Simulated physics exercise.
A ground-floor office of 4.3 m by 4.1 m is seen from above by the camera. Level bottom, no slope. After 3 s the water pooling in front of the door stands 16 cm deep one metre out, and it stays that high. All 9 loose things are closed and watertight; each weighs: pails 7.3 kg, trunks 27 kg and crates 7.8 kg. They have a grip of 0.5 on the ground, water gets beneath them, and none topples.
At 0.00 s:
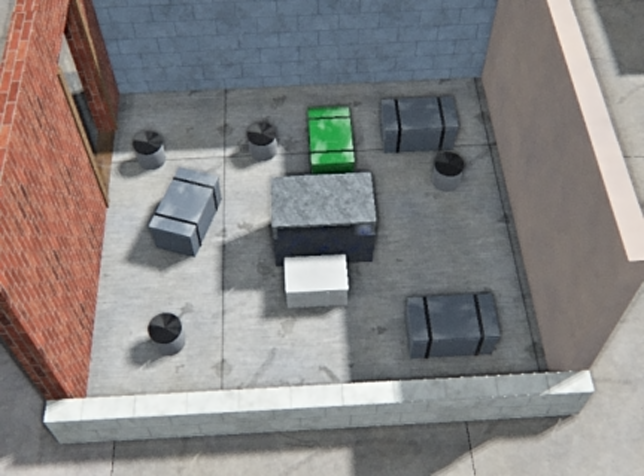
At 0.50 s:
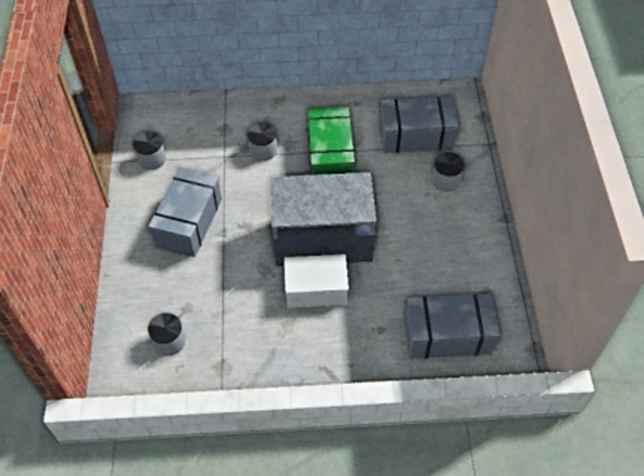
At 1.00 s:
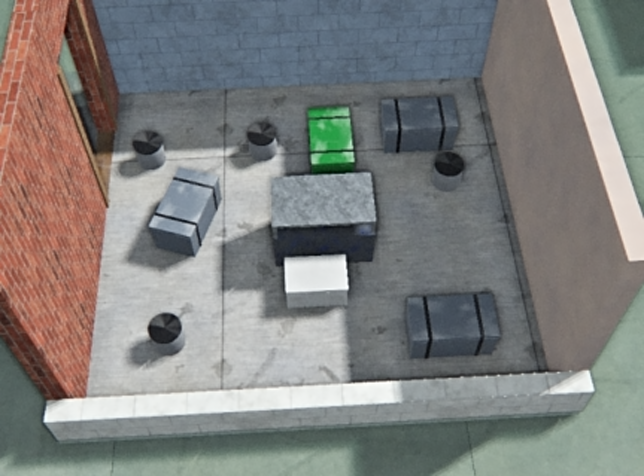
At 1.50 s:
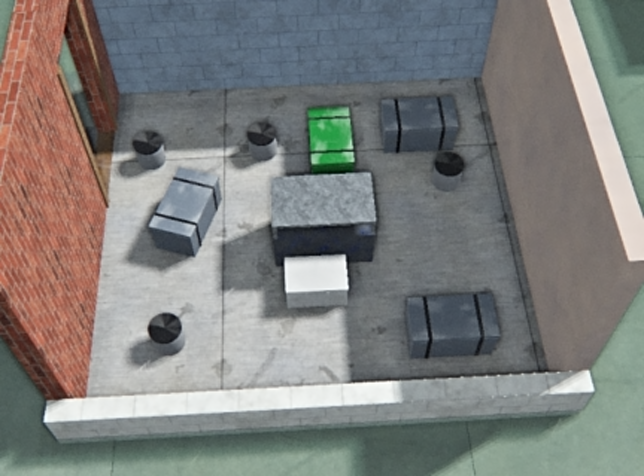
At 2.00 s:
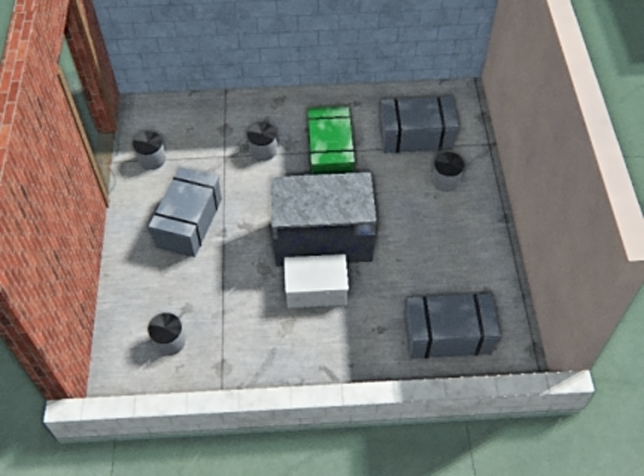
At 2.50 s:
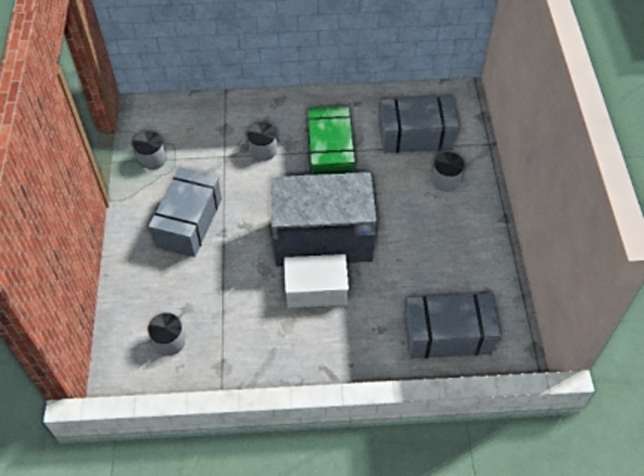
Ground-floor office seen from above, its trunks and crates staying still as greenish water surrounds the walls and begins entering at left.
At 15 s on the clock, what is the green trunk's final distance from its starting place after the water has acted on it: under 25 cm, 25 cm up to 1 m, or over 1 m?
Over 1 m.
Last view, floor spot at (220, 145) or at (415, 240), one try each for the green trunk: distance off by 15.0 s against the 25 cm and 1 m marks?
A long trip, then no real movement.
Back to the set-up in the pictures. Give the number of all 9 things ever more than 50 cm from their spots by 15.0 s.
The total is 6.
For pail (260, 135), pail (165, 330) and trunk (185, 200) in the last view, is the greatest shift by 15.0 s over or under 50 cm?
Result, in order: Higher / lower / lower.
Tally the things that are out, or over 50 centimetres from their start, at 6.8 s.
Count then: 1.
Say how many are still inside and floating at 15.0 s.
At that time, 3.
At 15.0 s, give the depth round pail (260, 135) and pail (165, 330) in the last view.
Roughly 7 and 5 cm.
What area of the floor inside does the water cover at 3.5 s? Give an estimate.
About 2.0 m2.
After 3.5 s the green trunk is near (331, 135), 0.0 m from its start, aground; 0 afloat.
After 6.8 s the green trunk is near (331, 135), 0.0 m from its start, aground; 0 afloat.
After 11.0 s the green trunk is near (366, 134), 0.4 m from its start, afloat; 2 afloat.
After 15.0 s the green trunk is near (428, 230), 1.6 m from its start, afloat; 3 afloat.
